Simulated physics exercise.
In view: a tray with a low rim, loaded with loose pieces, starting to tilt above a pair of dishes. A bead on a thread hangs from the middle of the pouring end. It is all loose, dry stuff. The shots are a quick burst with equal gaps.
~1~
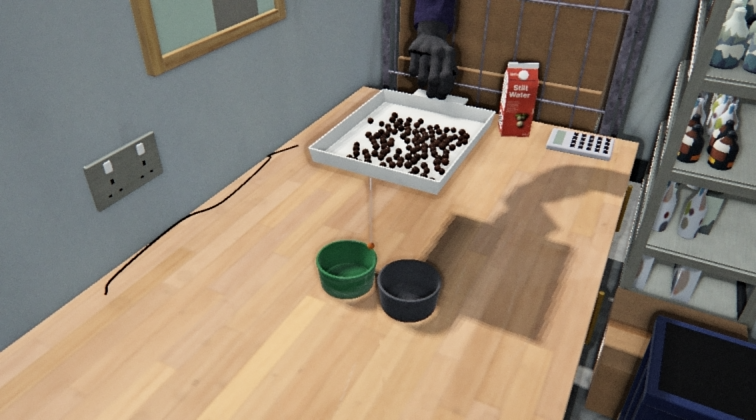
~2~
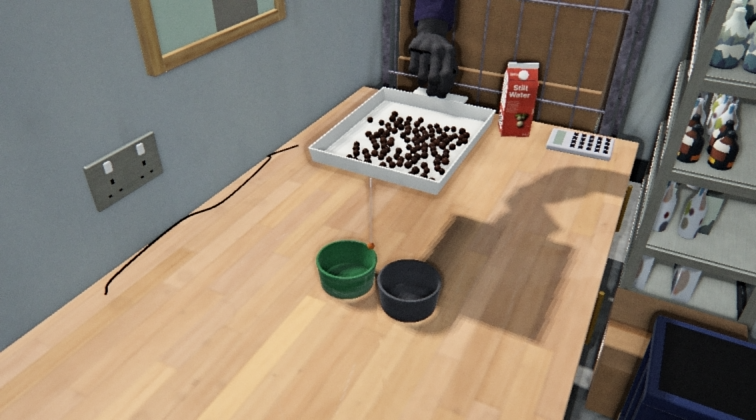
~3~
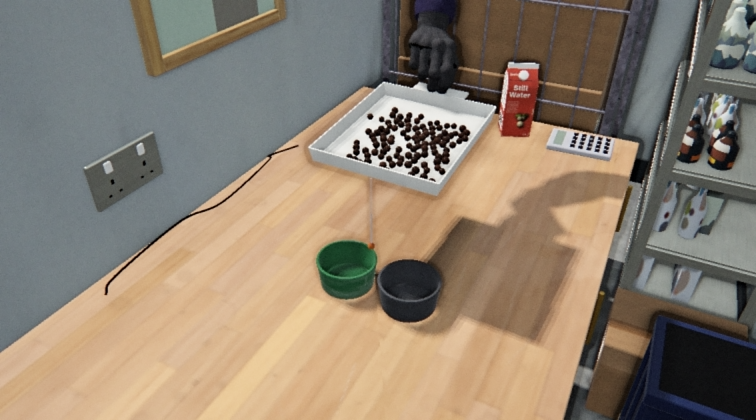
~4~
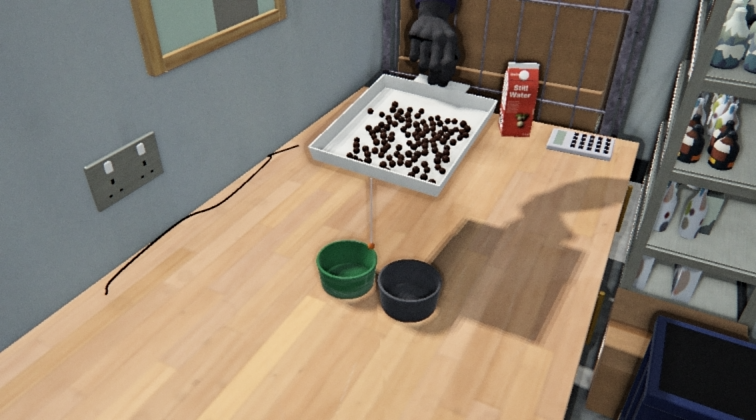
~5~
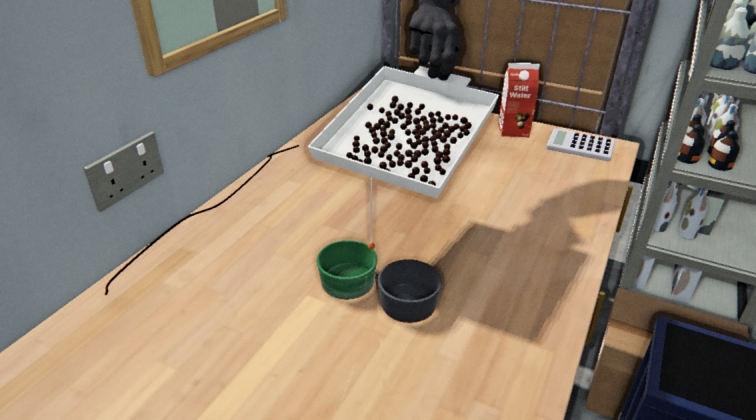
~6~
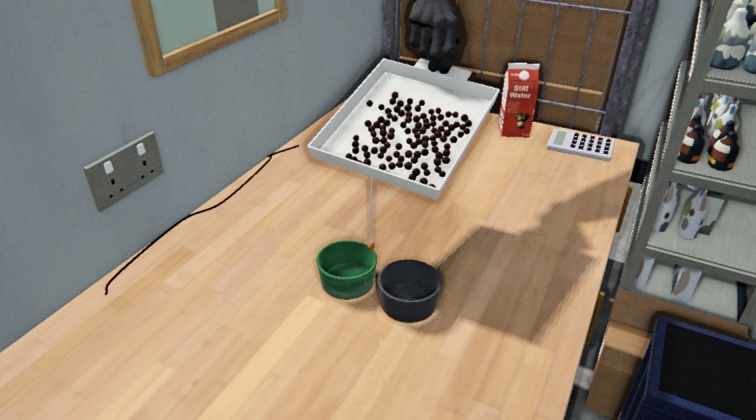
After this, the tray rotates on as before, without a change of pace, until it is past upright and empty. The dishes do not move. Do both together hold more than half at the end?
They take the larger part between them.
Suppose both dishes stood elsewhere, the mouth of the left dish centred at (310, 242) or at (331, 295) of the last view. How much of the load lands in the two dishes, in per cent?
The first gives 0 %, the second 10 %.
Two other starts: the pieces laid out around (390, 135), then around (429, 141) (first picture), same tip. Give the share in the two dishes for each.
First some 70, then 70 per cent.
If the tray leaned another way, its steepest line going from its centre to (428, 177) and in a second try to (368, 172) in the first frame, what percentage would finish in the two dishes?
Near 60 % and 30 %.
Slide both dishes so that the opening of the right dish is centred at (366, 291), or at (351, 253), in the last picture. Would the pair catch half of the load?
The first try: Less than half. The second: Below a half.
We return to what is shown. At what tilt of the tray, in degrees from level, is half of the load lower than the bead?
At some 100 degrees.
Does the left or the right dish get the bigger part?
More ends in the right one.
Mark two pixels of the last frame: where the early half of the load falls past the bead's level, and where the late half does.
First near (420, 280), later near (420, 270).
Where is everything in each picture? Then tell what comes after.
The first picture shows corners of the pouring end (312, 147) and (437, 180), level; middle of the load (417, 144), chocolate balls; left dish (332, 285); right dish (396, 308); bead on its thread (371, 246).
The second picture shows corners of the pouring end (312, 147) and (437, 180), level; middle of the load (417, 144).
The third picture shows corners of the pouring end (312, 147) and (437, 182), tipped barely, lowest at the right corner; middle of the load (417, 142).
The fourth picture shows corners of the pouring end (312, 146) and (438, 183), tipped a little, lowest at the right corner; middle of the load (417, 139).
The fifth picture shows corners of the pouring end (312, 146) and (438, 185), tipped a little, lowest at the right corner; middle of the load (418, 137).
The sixth picture shows corners of the pouring end (312, 145) and (437, 187), tipped a little, lowest at the right corner; middle of the load (417, 136), the larger part on the move; left dish (332, 285); right dish (396, 308).
Just after the last frame, tray tipped steeply; every one on the tray.
A moment on, tray tipped right over; roughly a quarter on the tray; roughly a third in the right dish; just a few in the left dish; about a tenth outside both; roughly a quarter in the air.
Further on, tray tipped past a quarter turn; roughly two thirds in the right dish; just a few in the left dish; roughly a quarter outside both.
When it is over, tray tipped past a quarter turn; roughly two thirds in the right dish; just a few in the left dish; roughly a quarter outside both.
